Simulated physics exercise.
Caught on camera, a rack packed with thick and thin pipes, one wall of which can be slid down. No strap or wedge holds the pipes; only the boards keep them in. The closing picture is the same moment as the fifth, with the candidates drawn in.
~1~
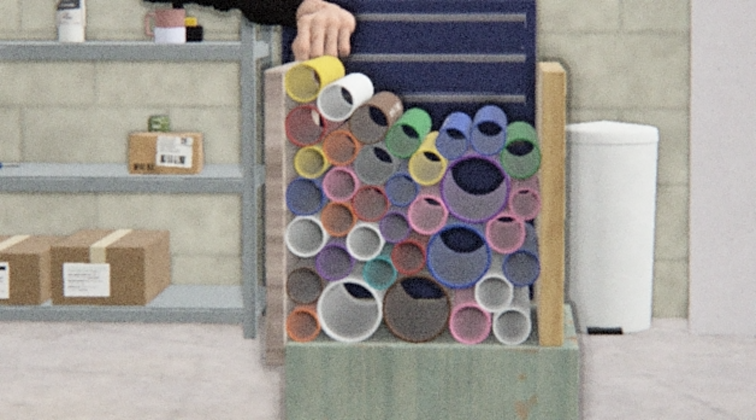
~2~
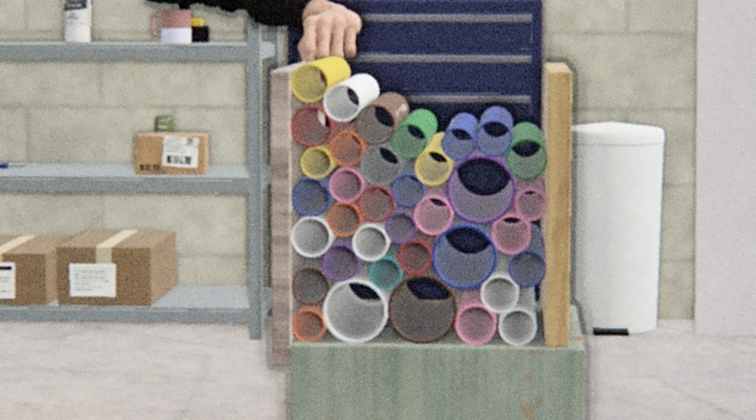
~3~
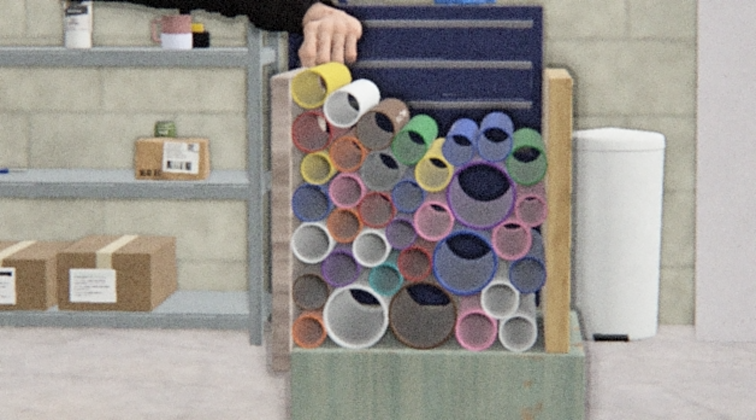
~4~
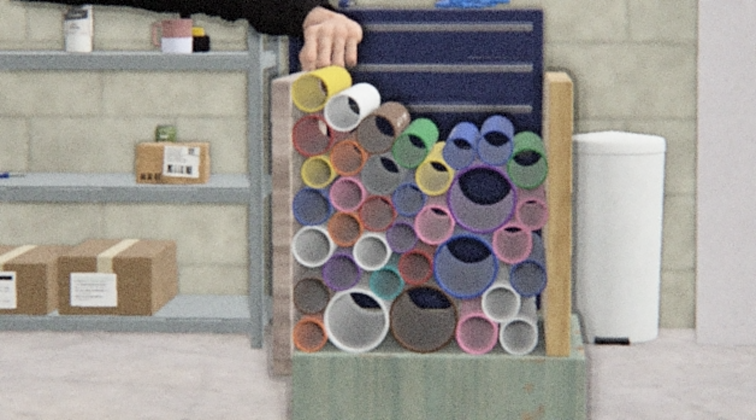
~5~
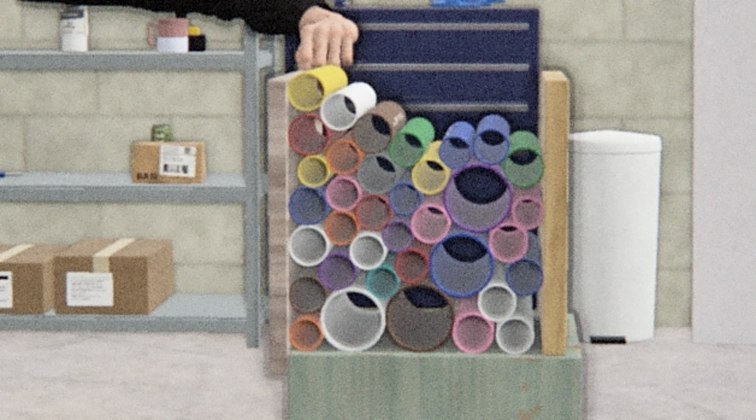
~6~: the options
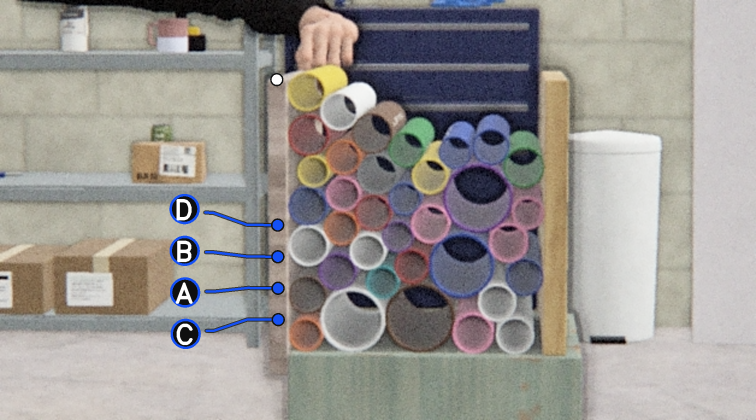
Colorful pipes, thick and thin, sat stacked between two upright boards while a hand rested at the top of the left one; nothing in the rack moved, though the whole view shifted slightly.
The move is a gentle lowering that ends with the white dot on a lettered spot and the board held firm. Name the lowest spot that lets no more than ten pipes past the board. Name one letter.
At most to B.
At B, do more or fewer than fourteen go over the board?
Fewer than fourteen.
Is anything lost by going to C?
At C: Yes.
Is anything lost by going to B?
Yes, at B.
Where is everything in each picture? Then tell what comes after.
In the first frame, a red pipe (305, 126); a brown pipe (369, 124); a blue pipe (488, 138).
In the second frame, a blue pipe (494, 138); side board (300, 201).
In the third frame, an orange pipe (309, 332); a turquoise pipe (386, 279).
In the fourth frame, a blue pipe (465, 266); a blue pipe (312, 207).
In the fifth frame, a pink pipe (343, 194); a red pipe (308, 135); a brown pipe (372, 133).
On the marked copy, A at (278, 288); B at (278, 257); C at (278, 320); D at (278, 225); the white dot at (277, 80).
With B. Early on, top of the board (287, 158).
Further on, top of the board (288, 245).
At the end, top of the board (288, 256), nine out over the board.
As for the rest, A more than ten out over the board; C more than ten out over the board; D about six out over the board.
